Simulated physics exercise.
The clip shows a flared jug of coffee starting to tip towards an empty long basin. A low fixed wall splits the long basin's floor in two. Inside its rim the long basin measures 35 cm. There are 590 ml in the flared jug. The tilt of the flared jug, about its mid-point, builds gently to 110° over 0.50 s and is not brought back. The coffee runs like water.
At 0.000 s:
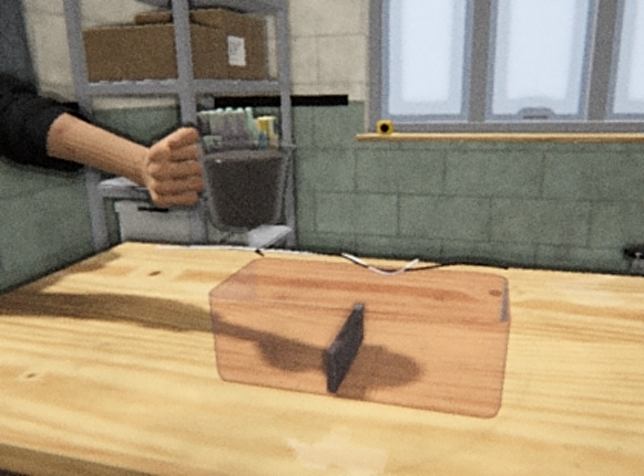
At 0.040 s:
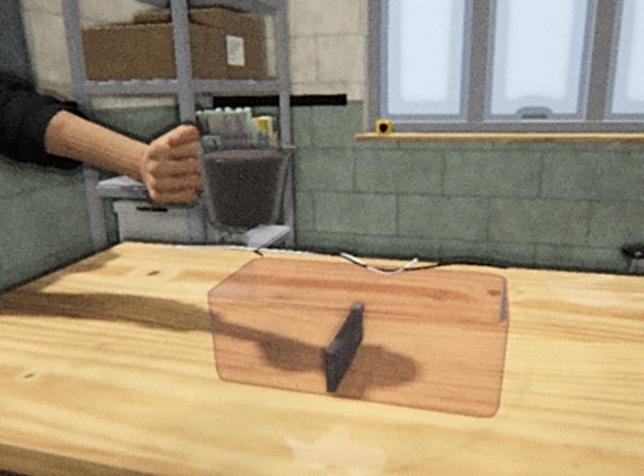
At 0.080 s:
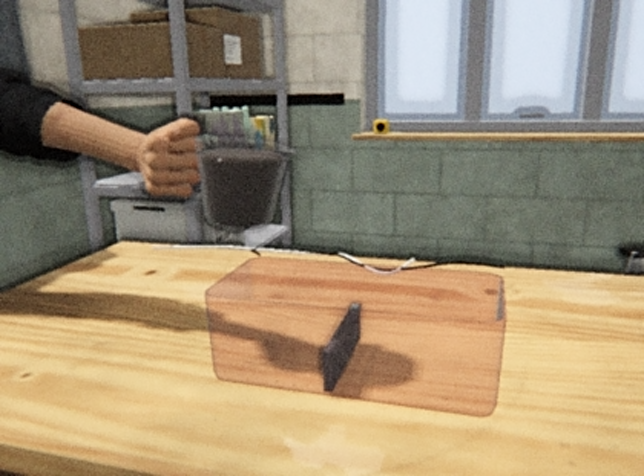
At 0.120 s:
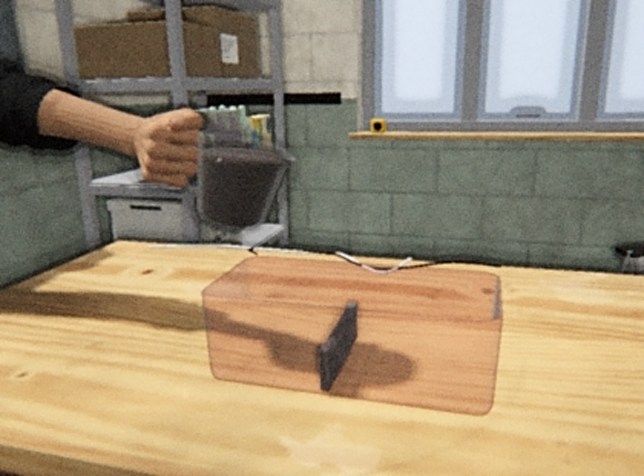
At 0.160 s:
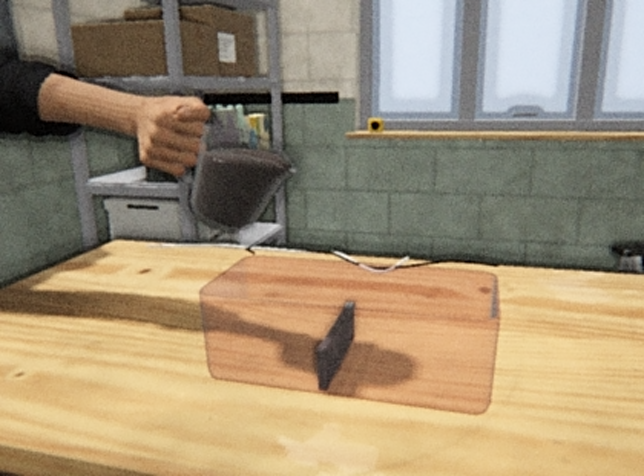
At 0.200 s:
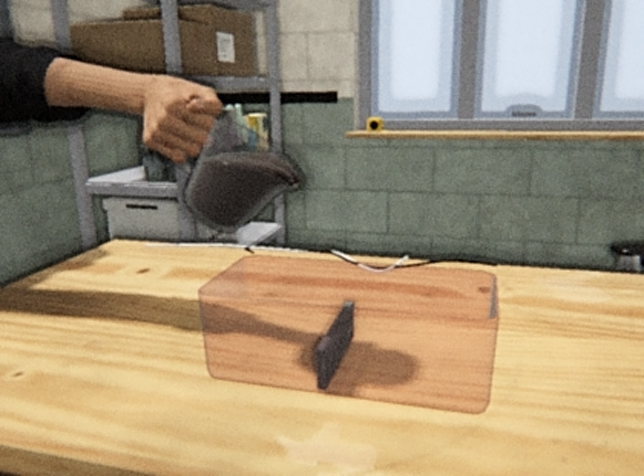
A hand tilting a jug of dark coffee gradually to the right above an empty clear basin on a wooden table.
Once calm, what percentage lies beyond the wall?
The far part has some 19 per cent.
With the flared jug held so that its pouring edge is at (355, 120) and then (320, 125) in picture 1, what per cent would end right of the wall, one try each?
First 90, then 70 per cent.
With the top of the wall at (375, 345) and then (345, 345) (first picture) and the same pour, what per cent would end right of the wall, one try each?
In turn about 10 and 35 per cent.
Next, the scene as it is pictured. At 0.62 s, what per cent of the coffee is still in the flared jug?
Near 3 in a hundred.
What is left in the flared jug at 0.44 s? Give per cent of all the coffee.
About 32 per cent.
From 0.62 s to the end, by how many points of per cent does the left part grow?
Some 5 per cent.
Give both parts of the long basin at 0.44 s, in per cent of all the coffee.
Some 26 per cent left and 14 right.
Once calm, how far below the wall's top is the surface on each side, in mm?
Left about 34 mm, right about 52 mm.
By 0.44 s the tilt is 106° and 33 per cent is still to pour, 26 is left of the wall and 14 right of it.
By 0.62 s the tilt is 110° and 3 per cent is still to pour, 73 is left of the wall and 17 right of it.
By 0.80 s the tilt is 110° and 0 per cent is still to pour, 78 is left of the wall and 19 right of it.
By 1.00 s the tilt is 110° and 0 per cent is still to pour, 78 is left of the wall and 19 right of it.
At rest 78 per cent lies left of the wall, 19 right of it and 2 outside.
